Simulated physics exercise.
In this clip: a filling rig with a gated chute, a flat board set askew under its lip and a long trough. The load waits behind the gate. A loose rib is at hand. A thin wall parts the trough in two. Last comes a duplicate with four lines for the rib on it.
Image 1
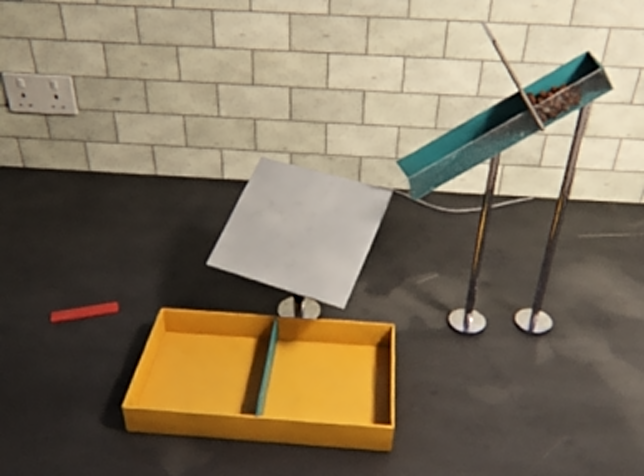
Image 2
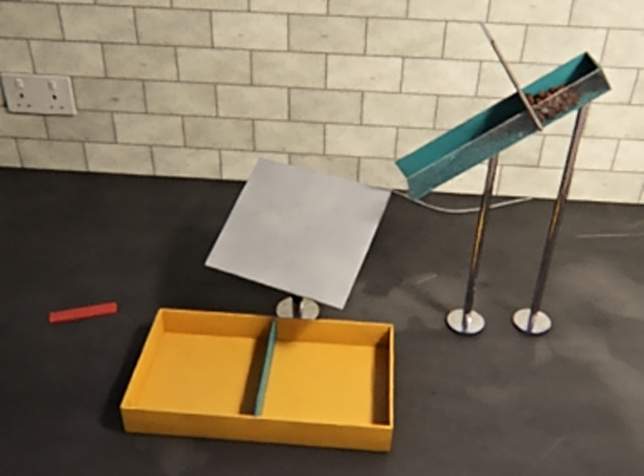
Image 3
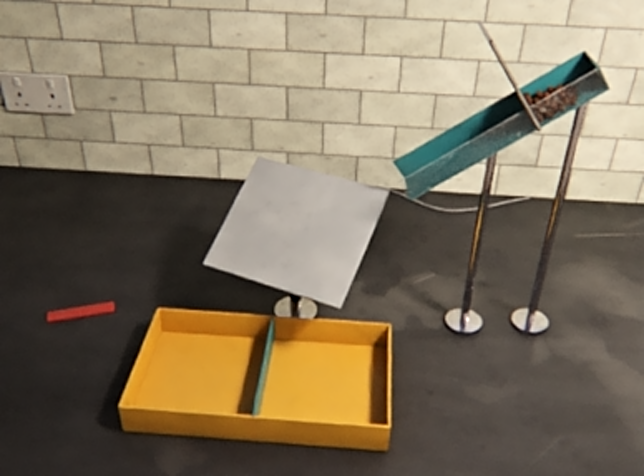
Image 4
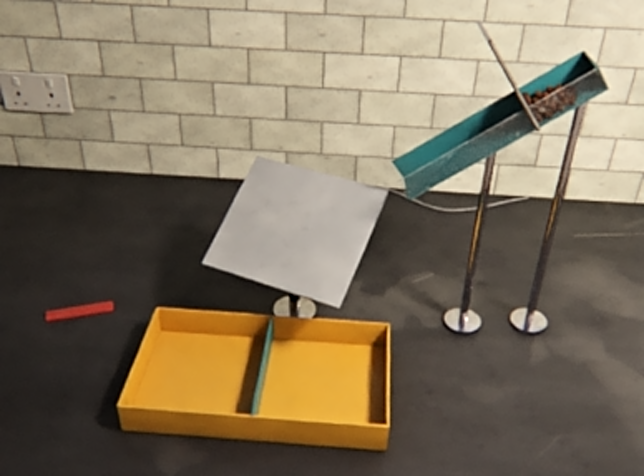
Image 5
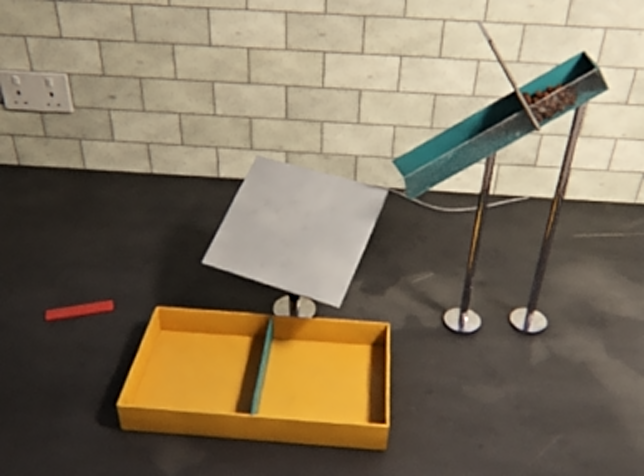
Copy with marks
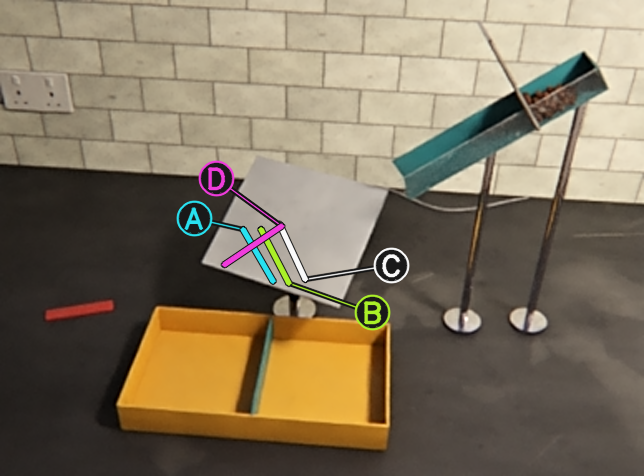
A teal chute holding brown berries stands motionless above a tilted grey board and yellow divided trough.
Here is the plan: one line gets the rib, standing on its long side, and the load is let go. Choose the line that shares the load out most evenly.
A is best.
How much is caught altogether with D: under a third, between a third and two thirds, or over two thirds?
It is over two thirds.
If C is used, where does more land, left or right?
Right.
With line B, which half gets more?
Right.
On the marked copy, line A from (243, 229) to (273, 281); line B from (261, 229) to (288, 283); line C from (279, 224) to (305, 279); line D from (281, 226) to (224, 264).
With A, of what is caught, about half in the left half, about half in the right.
With B, of what is caught, a small part in the left half, most in the right.
With C, of what is caught, a small part in the left half, nearly all in the right.
With D, of what is caught, nearly all in the left half, a small part in the right.
